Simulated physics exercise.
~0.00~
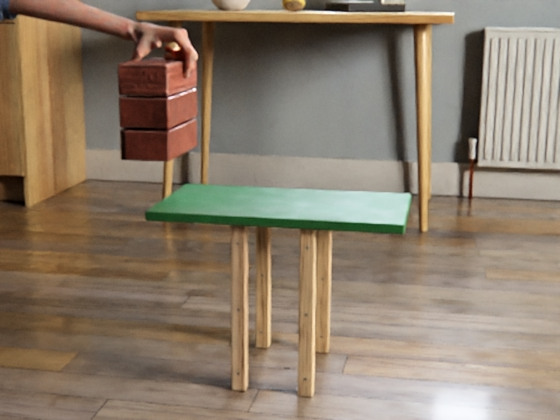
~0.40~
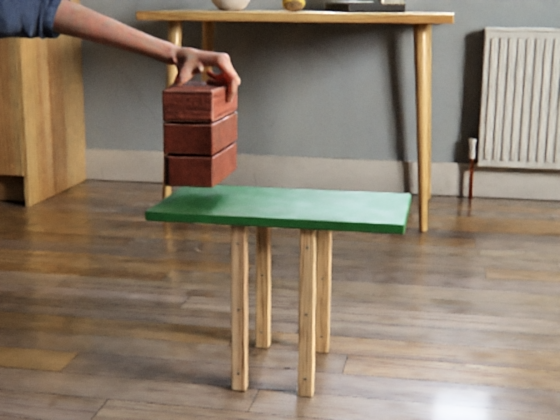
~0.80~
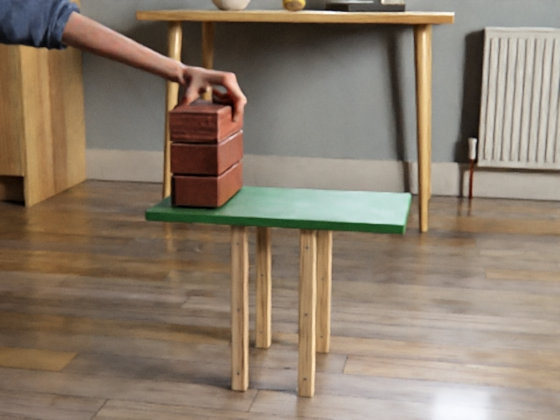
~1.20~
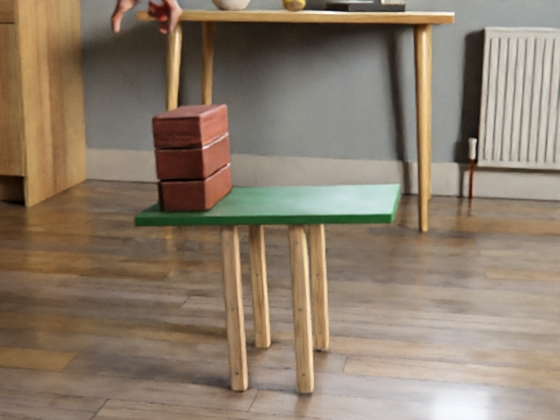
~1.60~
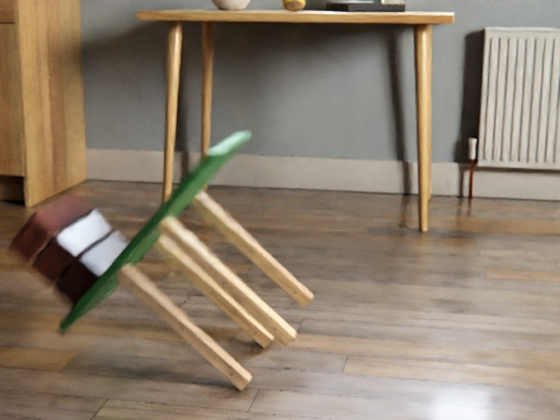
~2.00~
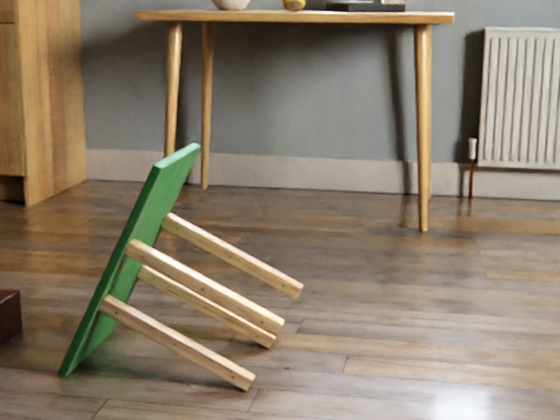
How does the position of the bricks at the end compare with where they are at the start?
At the start the bricks are held in the hand, up in the air above the left end of the small green table. By the end they are down at floor level at the far left edge of the view, mostly out of sight.
